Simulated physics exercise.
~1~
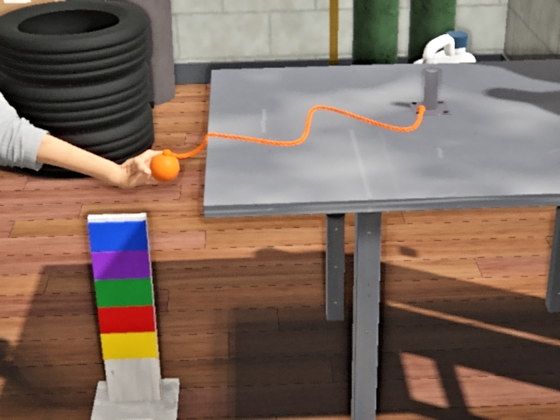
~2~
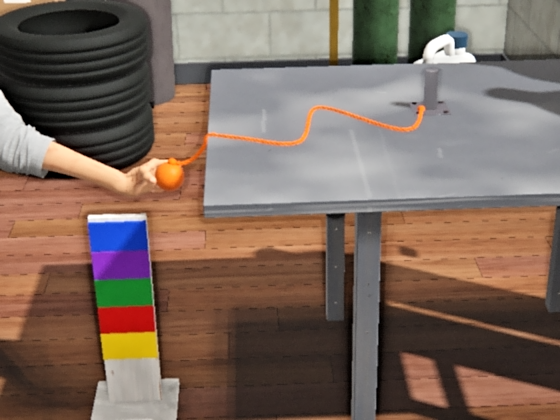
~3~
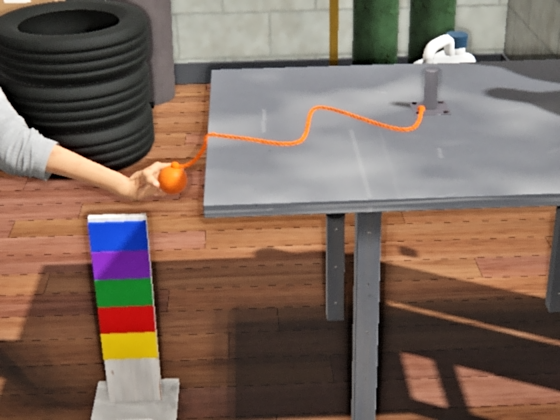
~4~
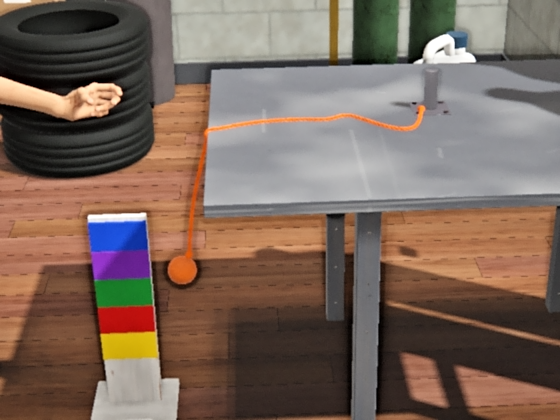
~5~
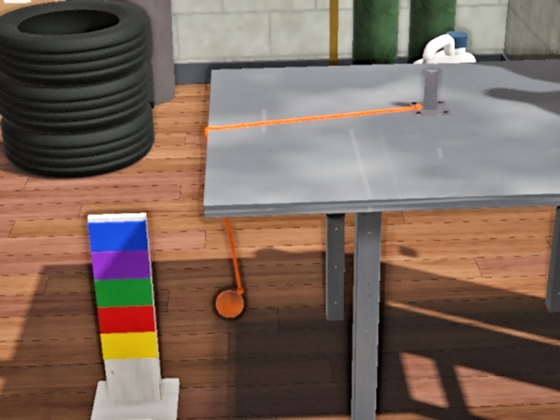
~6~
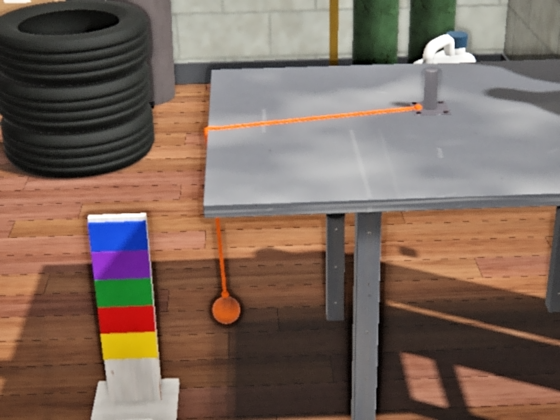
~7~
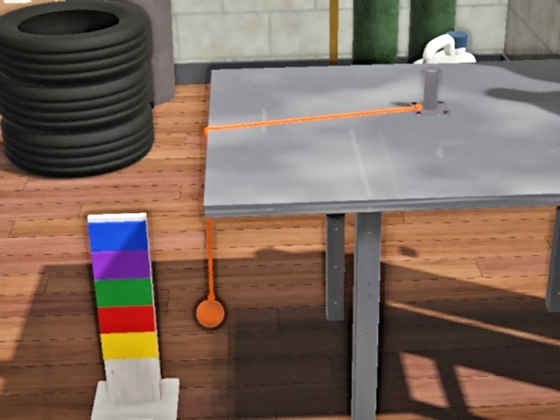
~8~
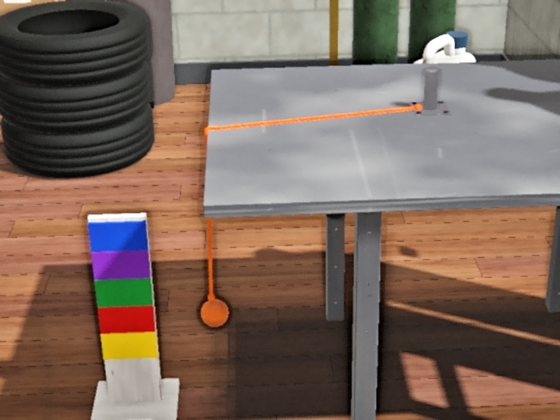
An orange ball on a cord dropped beside a table when a hand let go and drew back, pulling the loose cord straight across the tabletop. It swung a little under the edge and ended up hanging level with the red band.
